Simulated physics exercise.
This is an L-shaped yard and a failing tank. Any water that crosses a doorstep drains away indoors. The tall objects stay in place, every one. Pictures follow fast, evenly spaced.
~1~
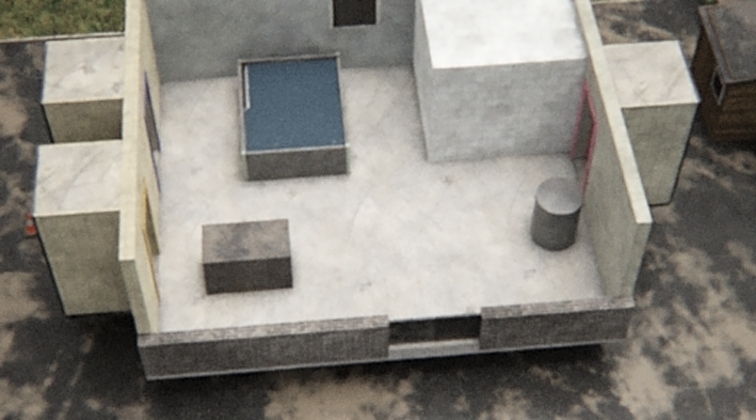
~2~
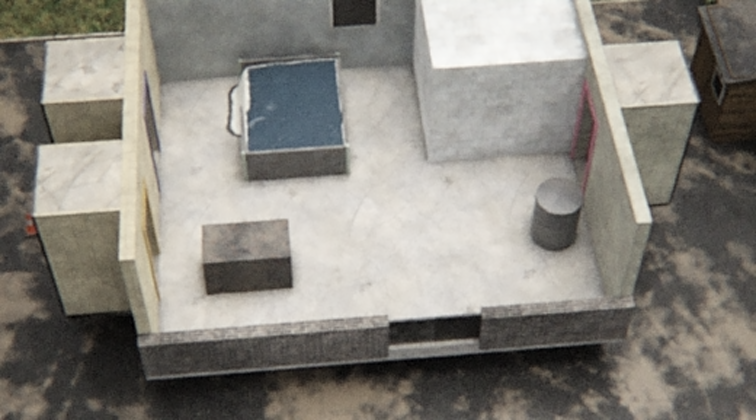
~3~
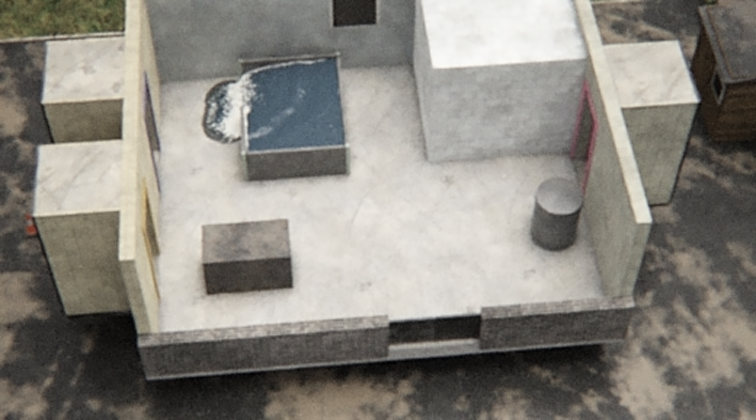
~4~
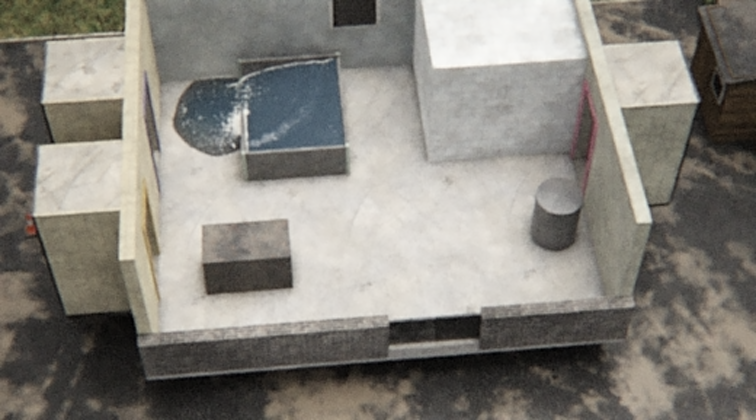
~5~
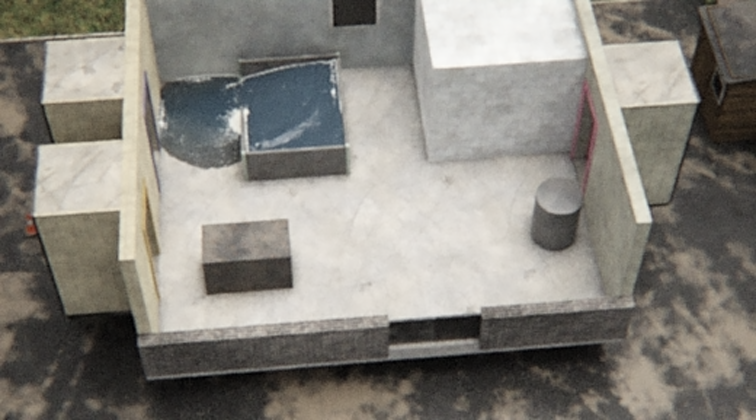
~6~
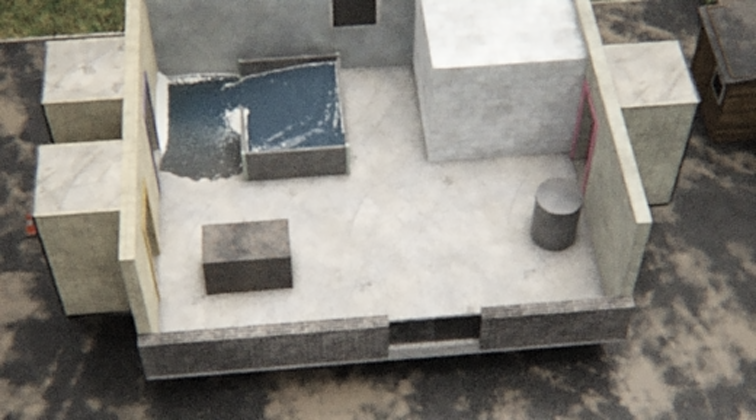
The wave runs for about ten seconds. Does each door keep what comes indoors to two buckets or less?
The pink door keeps it there; the yellow door lets more through; the blue door lets more through.
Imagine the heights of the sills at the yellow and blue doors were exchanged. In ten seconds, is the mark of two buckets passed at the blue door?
Record - blue: Spills past the limit.
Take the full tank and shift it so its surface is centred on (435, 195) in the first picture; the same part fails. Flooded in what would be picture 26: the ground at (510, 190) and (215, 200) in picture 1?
One after the other: Dry, awash.
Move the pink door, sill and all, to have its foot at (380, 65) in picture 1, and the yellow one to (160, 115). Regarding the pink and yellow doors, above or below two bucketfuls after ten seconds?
Result - the pink one stays within limits while the yellow one exceeds the limit.
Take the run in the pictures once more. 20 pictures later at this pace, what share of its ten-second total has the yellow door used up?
Around 5 in a hundred.
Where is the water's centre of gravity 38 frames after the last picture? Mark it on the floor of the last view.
The balance point is around (276, 186).
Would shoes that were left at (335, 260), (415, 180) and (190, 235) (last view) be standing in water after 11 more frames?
First spot not wet, second not wet, third soaked.
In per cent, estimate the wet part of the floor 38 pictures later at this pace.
Estimate: Near 85 %.
A moment on, water covers 10 % of the floor; the pink door not reached, the yellow door not reached, the blue door under two buckets in.
Next, water covers 20 % of the floor; the pink door not reached, the yellow door wet at the sill, nothing in, the blue door over two buckets in.
Then, water covers 40 % of the floor; the pink door not reached, the yellow door under two buckets in, the blue door over two buckets in.
Later, water covers 85 % of the floor; the pink door not reached, the yellow door over two buckets in, the blue door far over two buckets in.
In the end, water covers 100 % of the floor; the pink door wet at the sill, nothing in, the yellow door far over two buckets in, the blue door far over two buckets in.
